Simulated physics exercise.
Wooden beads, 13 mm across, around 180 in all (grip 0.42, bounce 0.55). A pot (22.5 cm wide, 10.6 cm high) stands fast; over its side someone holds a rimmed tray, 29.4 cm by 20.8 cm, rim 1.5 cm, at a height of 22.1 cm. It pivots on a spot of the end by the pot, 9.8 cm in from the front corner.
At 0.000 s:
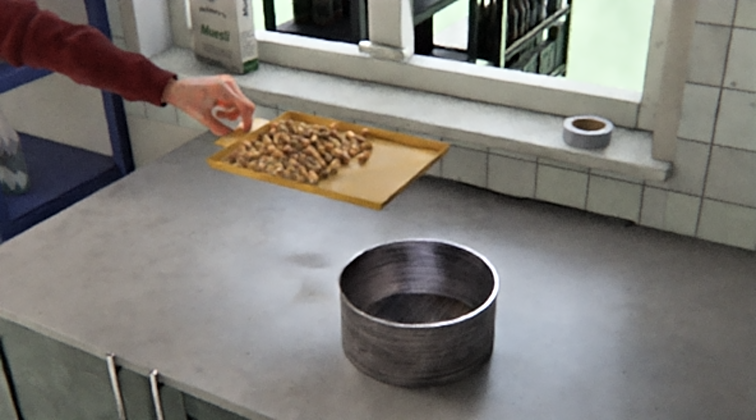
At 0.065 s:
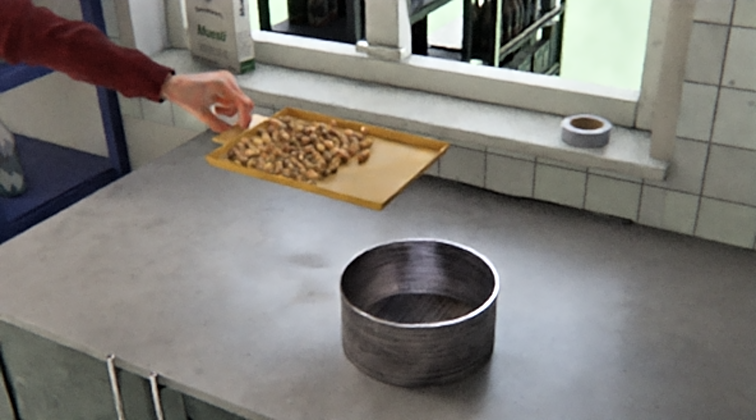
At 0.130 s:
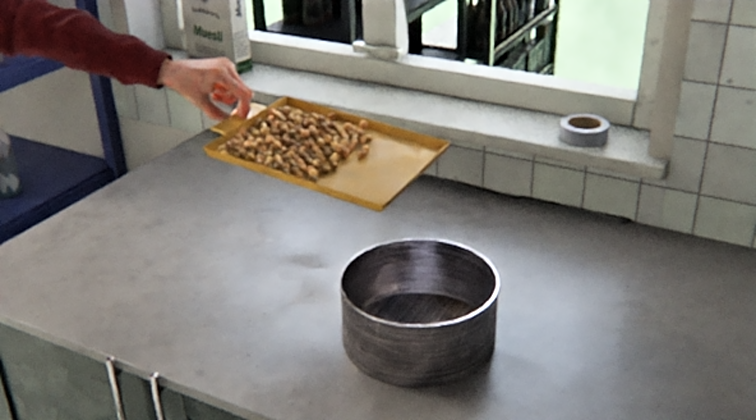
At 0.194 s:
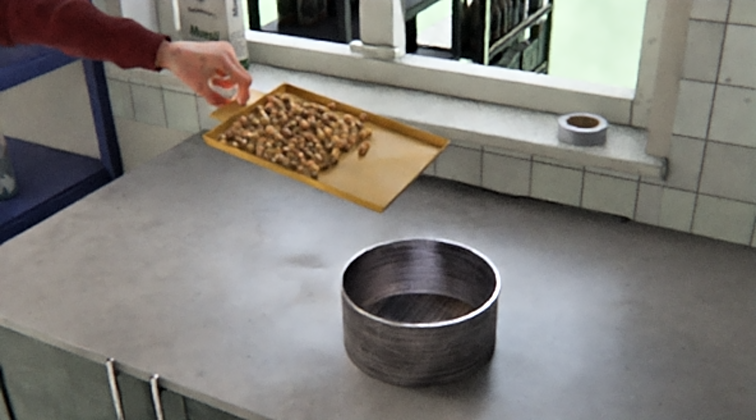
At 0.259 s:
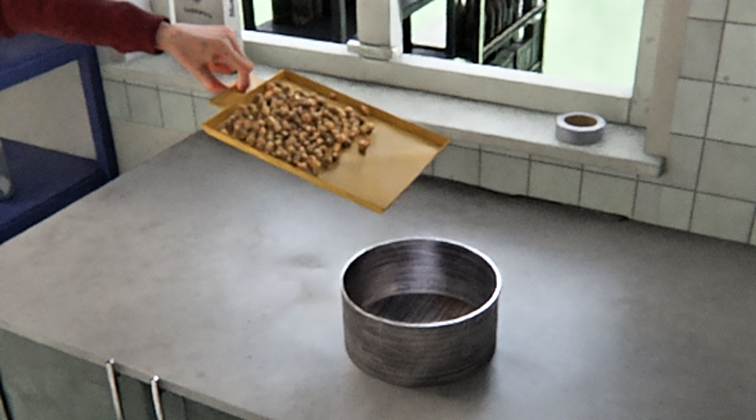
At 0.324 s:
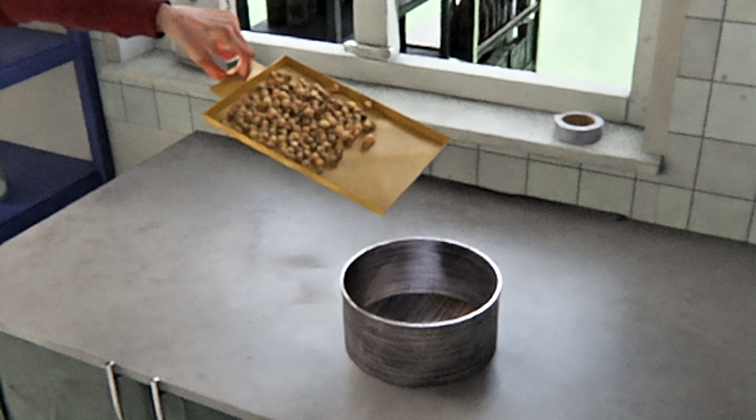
Tray of brown wooden beads tilting steadily down to the right above a dark round pot, a hand at its left end.
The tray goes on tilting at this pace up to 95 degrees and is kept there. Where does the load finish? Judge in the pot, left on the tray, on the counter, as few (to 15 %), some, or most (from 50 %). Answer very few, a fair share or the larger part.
In the pot: The larger part; left on the tray: Very few; on the counter: Very few.
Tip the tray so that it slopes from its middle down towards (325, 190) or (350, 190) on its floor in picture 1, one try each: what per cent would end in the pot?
Some 65 and 95 per cent.
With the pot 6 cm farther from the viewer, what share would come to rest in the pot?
Then about 85 per cent.
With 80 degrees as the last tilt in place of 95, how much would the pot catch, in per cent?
It would be near 95 per cent.
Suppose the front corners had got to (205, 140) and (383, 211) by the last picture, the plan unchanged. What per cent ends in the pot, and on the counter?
Pot 95, counter 5.
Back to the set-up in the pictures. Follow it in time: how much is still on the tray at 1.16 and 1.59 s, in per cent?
About 25, 0.
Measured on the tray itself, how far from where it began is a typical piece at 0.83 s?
About 20 cm.
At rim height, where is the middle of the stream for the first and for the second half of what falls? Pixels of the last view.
First near (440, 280), later near (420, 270).
After 0.83 s, tilt 55 degrees; the tray holds 65 %, the pot 10 %.
After 1.16 s, tilt 79 degrees; the tray holds 25 %, the pot 65 %.
After 1.59 s, tilt 95 degrees; the tray holds 0 %, the pot 95 %.
By 2.2 s all is still; pot 95 %, tray 0 %, counter 5 %.
